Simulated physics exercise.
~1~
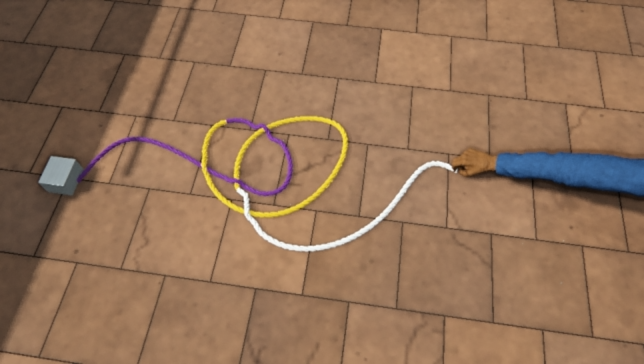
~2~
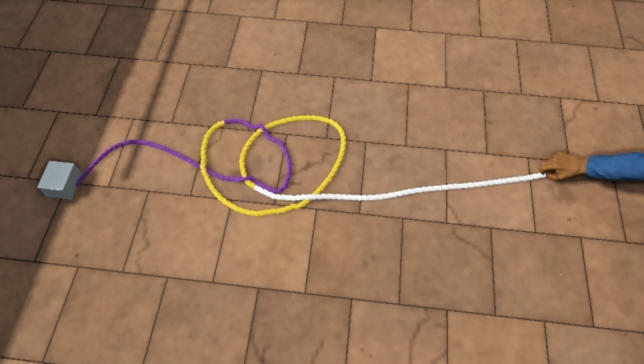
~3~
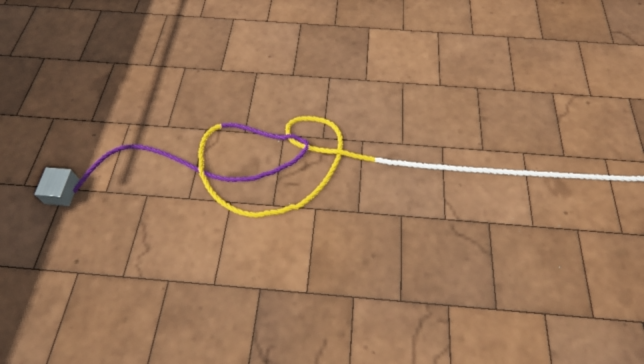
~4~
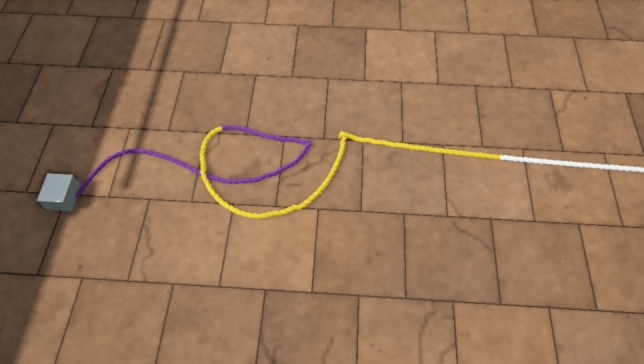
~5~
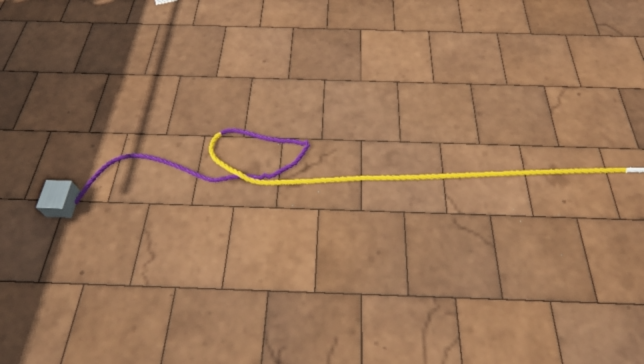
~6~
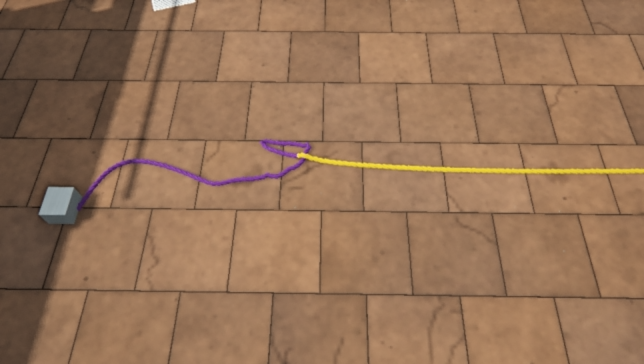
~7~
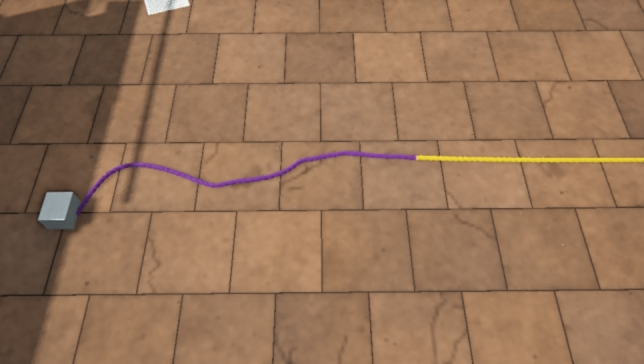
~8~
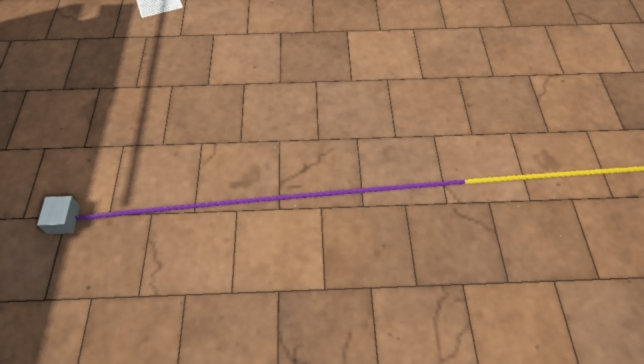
A rope coloured purple, yellow and white lies in overlapping loops on a floor of brown tiles, seen from above at an angle, its purple end fixed to a small grey block at the left. A hand in a blue sleeve holds the white end and draws it to the right, soon passing out of view. The white part straightens first, then the yellow loops shrink and slip open. The last small purple loop comes undone, leaving a wavy line. Finally the rope pulls straight from the block to the right edge, with no knot in sight.
